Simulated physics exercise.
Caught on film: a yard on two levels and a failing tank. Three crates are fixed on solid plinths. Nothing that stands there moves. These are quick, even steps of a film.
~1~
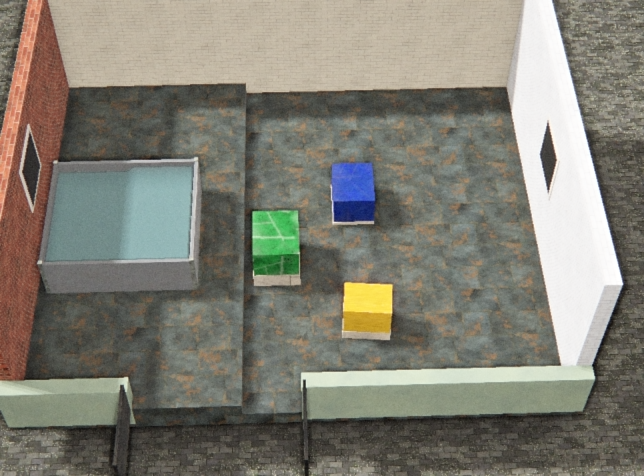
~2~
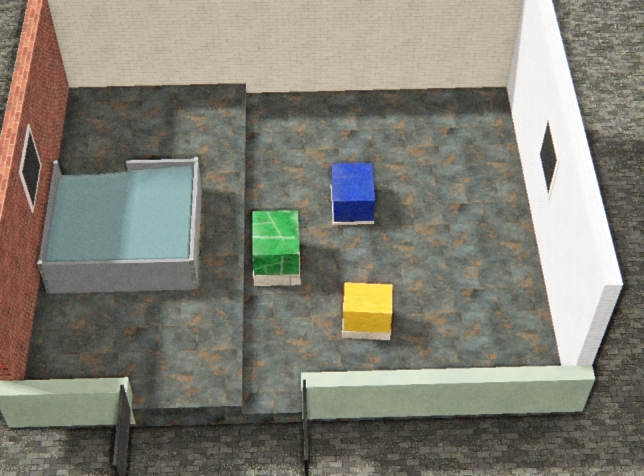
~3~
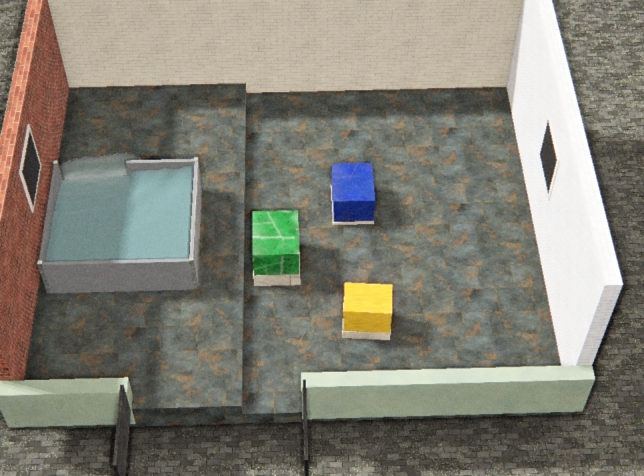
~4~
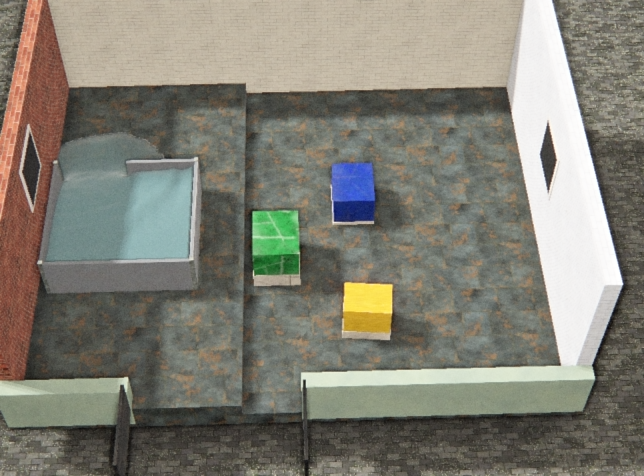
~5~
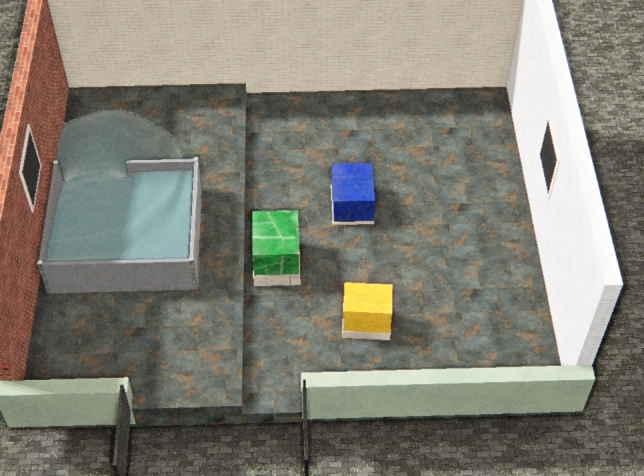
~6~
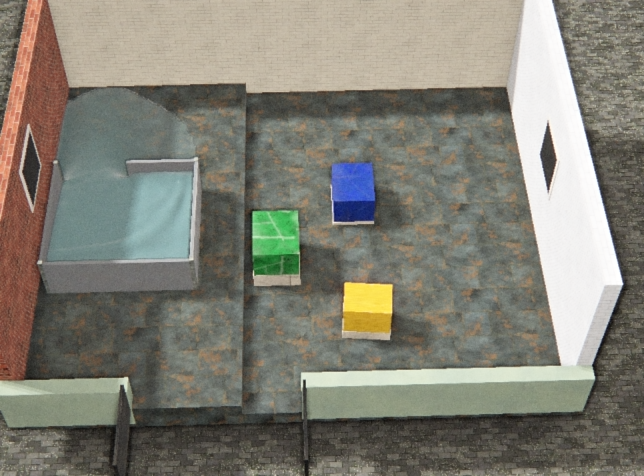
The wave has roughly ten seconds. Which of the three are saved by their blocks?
The blue crate gets wet; the green crate stays dry; the yellow crate stays dry.
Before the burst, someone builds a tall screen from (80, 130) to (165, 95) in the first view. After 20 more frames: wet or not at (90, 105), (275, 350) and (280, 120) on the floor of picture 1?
As listed: Wet, not flooded, under water.
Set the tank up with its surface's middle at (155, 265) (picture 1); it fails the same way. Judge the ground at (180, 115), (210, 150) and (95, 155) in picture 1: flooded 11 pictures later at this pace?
In that order: Flooded, covered, wet.
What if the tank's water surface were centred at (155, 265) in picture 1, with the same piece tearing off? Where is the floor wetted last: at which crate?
That is the yellow crate.
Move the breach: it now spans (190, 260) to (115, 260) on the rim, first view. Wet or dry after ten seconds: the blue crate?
One by one: Blue crate stays dry.
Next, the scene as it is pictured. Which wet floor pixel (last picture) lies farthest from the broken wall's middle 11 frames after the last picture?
I would point to (314, 93).
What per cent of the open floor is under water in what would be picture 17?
Some 15 per cent.
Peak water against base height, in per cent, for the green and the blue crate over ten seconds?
In turn 30 and 210 per cent.
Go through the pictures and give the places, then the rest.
Still water in the open tank at (122, 213), in the first picture.
The front is at a hidden place, out from the gap on the open tank's far side, in the second picture.
Water pours out on the open tank's far side and has run to (135, 160), in the third picture.
Water pours out on the open tank's far side and has run to (117, 135), in the fourth picture.
The front is at (122, 114), out from the gap on the open tank's far side, in the fifth picture.
The front is at (102, 91), out from the gap on the open tank's far side, in the sixth picture.
A moment on, water covers 15 % of the floor; the blue crate not reached, the green crate not reached, the yellow crate not reached.
Next, water covers 15 % of the floor; the blue crate not reached, the green crate not reached, the yellow crate not reached.
Then, water covers 40 % of the floor; the blue crate water round its plinth, the green crate not reached, the yellow crate not reached.
Later, water covers 65 % of the floor; the blue crate water round its plinth, the green crate water round its plinth, the yellow crate water round its plinth.
In the end, water covers 85 % of the floor; the blue crate was topped, the green crate stayed above the water, the yellow crate stayed above the water.
